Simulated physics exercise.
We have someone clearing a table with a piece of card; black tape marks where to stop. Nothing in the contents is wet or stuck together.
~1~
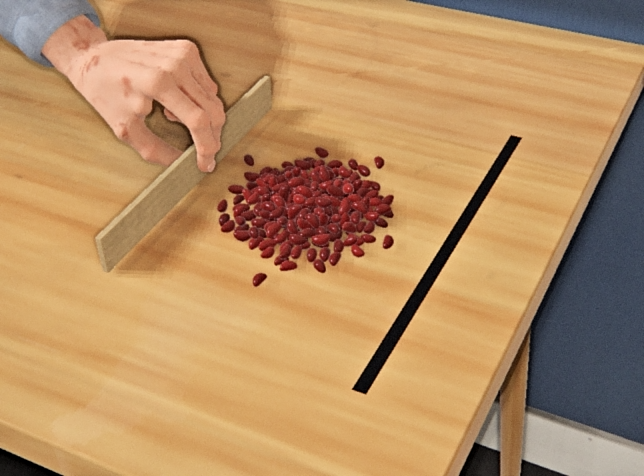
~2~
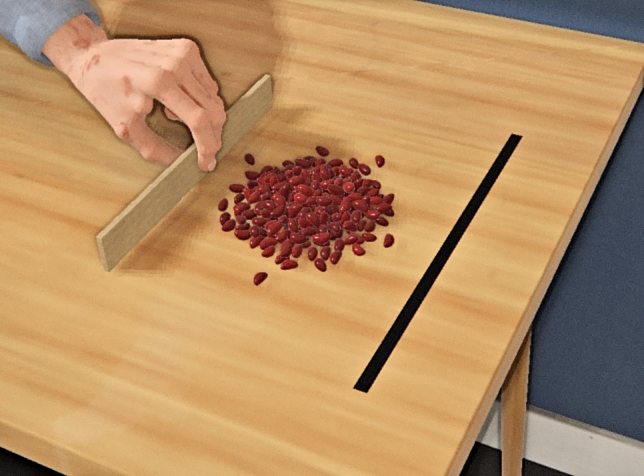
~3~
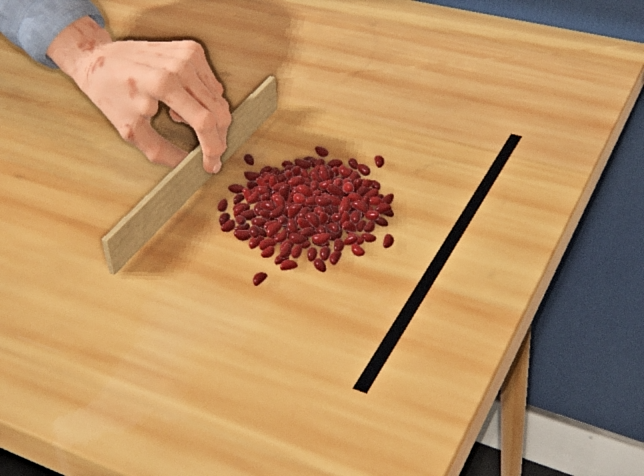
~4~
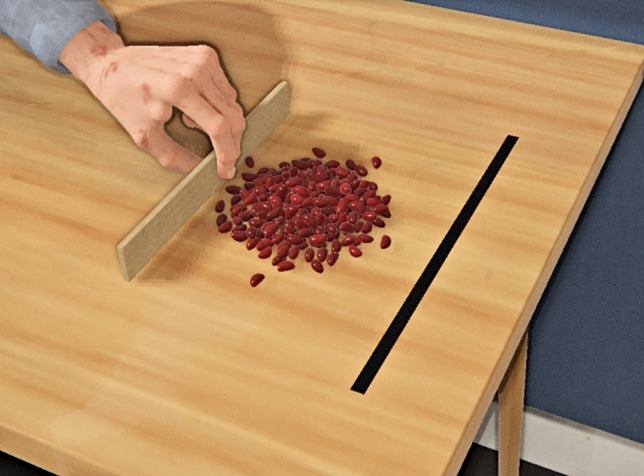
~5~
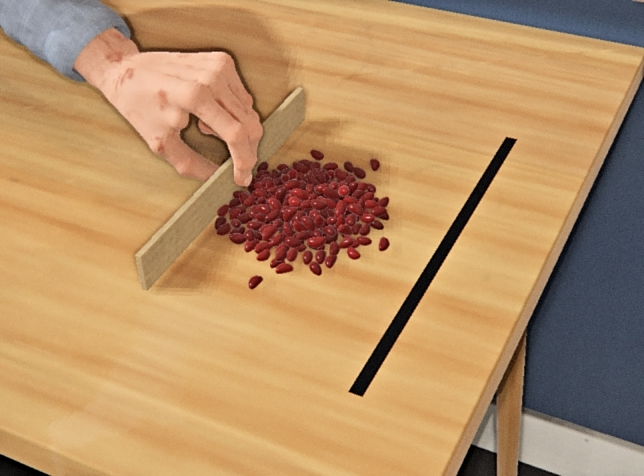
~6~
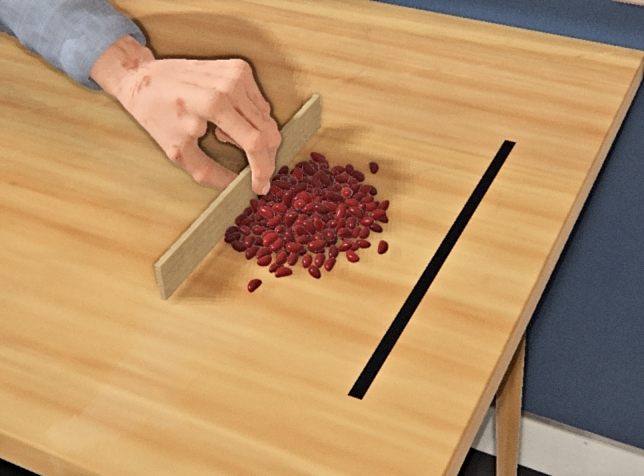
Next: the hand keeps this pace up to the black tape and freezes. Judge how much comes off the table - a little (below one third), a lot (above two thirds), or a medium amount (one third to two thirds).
A little, below one third.
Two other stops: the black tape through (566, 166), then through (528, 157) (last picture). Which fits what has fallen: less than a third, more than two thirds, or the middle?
For the first place it's more than two thirds, and for the second it's between a third and two thirds.
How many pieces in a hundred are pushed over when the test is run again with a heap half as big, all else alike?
Roughly 0 per cent.
Just after the last frame, piece of card still moving, near (347, 197); heap all on the table, its front near (451, 276).
A moment on, piece of card stopped at the black tape; heap about a tenth over the edge.
Further on, piece of card stopped at the black tape; heap roughly a quarter over the edge.
When it is over, piece of card stopped at the black tape; heap roughly a quarter over the edge.
